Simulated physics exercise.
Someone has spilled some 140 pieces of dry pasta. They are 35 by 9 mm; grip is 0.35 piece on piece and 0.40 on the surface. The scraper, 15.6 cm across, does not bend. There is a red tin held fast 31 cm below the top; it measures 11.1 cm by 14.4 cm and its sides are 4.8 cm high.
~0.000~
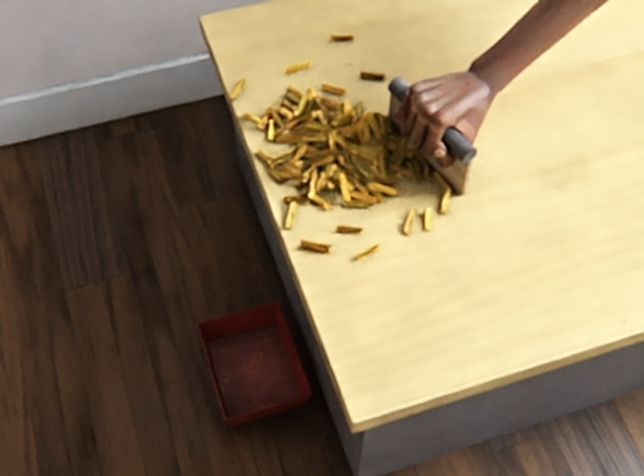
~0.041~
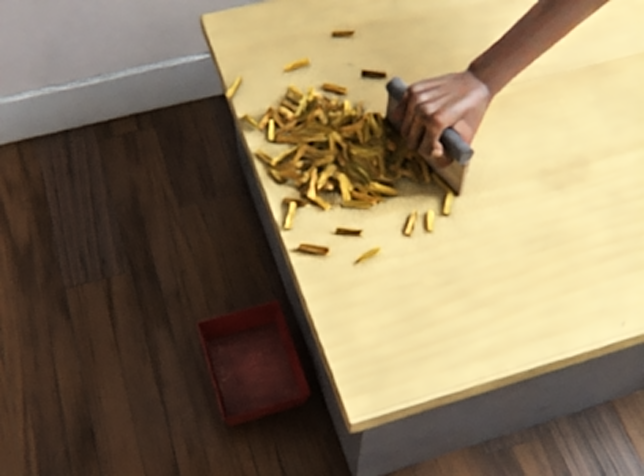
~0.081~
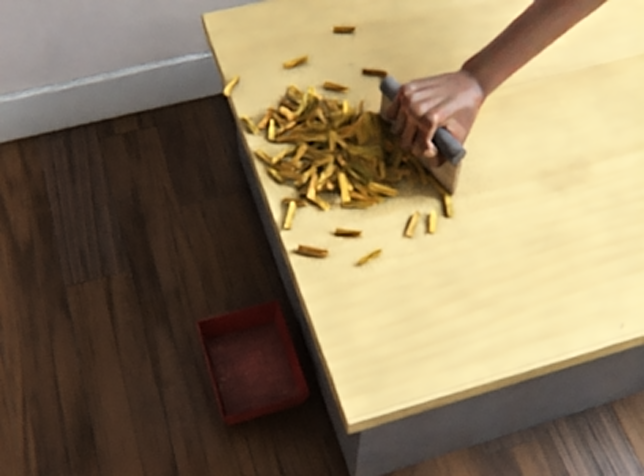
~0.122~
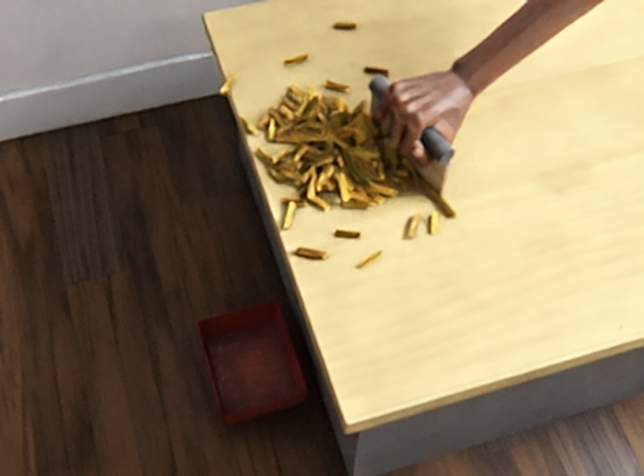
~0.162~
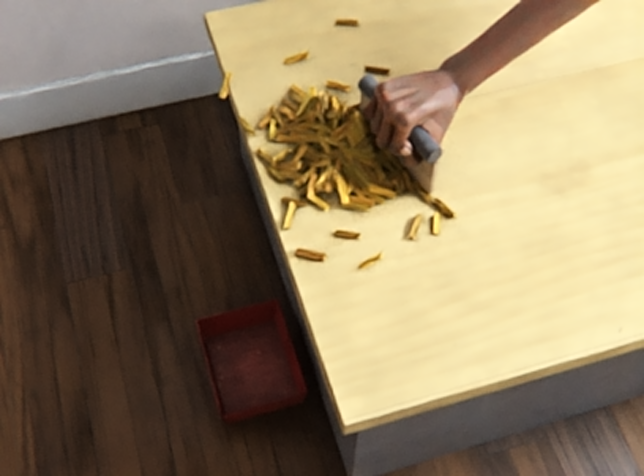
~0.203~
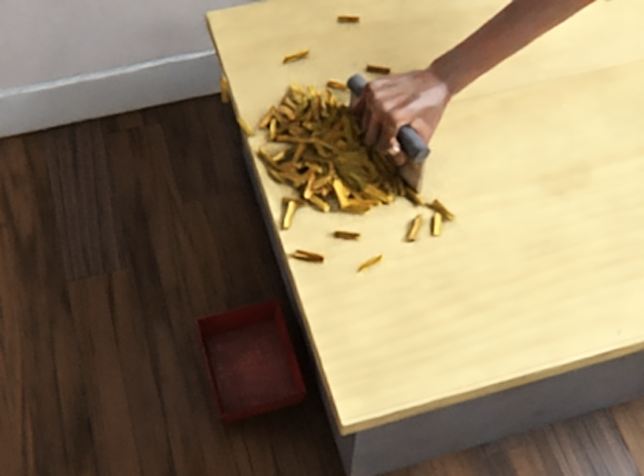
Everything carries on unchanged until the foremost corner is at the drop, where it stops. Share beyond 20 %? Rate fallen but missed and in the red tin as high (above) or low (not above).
Missed: High; red tin: Low.
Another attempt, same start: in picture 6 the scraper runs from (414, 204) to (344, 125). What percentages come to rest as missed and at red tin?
Missed: 30 %, red tin: 25 %.
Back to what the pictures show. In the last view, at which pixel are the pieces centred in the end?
The middle of the pieces at rest is roughly at (267, 169).
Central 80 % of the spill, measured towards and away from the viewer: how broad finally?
About 24 cm.
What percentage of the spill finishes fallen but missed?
It comes to around 45 percent.
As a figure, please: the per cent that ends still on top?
Roughly 55 percent.
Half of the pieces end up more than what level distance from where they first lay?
It works out at some 12 centimetres.
Then, at 0.44 s, scraper 14 cm from its start, spill 23 cm wide; still on top 100 %.
Then, at 0.68 s, scraper 21 cm from its start, spill 27 cm wide; off the edge, not caught 35 %, still on top 65 %.
After 0.88 s, scraper 21 cm from its start, spill 29 cm wide; off the edge, not caught 45 %, still on top 55 %.
At rest (2.5 s), red tin 0 %, fallen but missed 45 %, still on top 55 %.
